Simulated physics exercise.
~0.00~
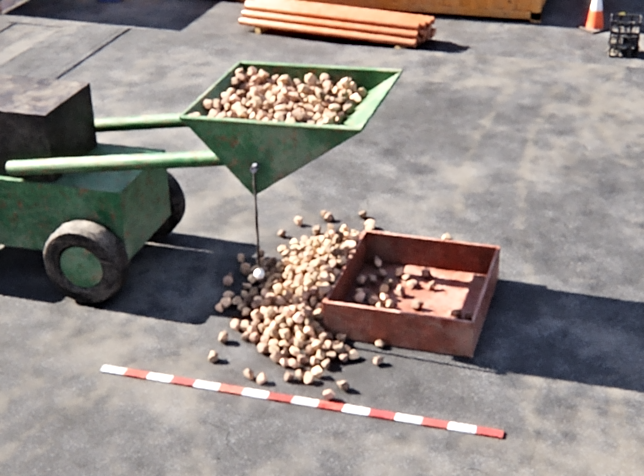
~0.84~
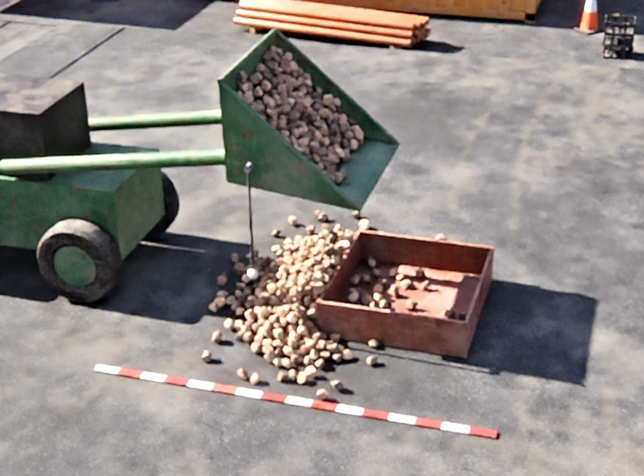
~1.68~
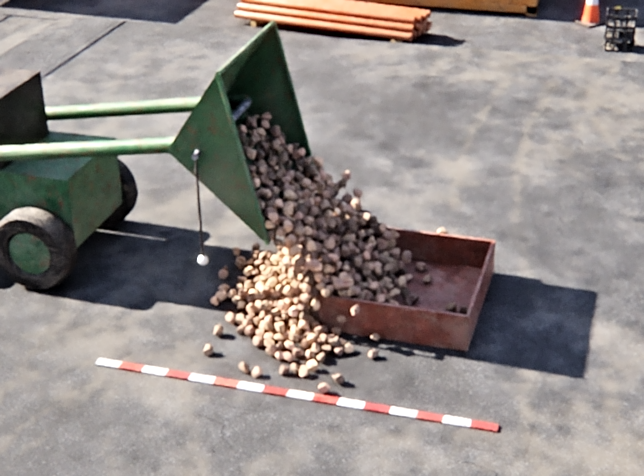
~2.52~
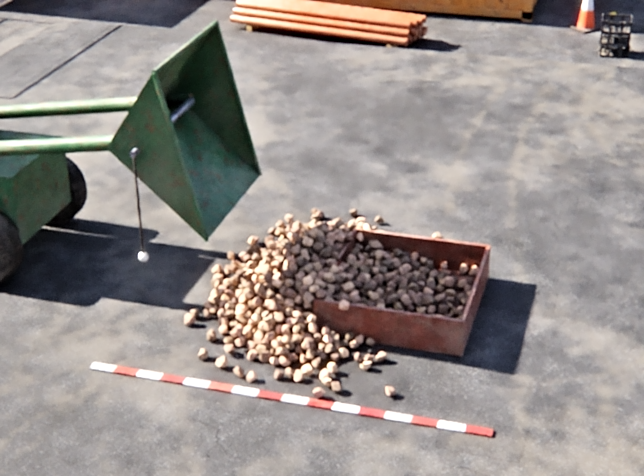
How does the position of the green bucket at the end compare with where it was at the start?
At the end the bucket is farther to the left, drawn back from the reddish box, whereas at the start it was held out over the loose heap close to the box.
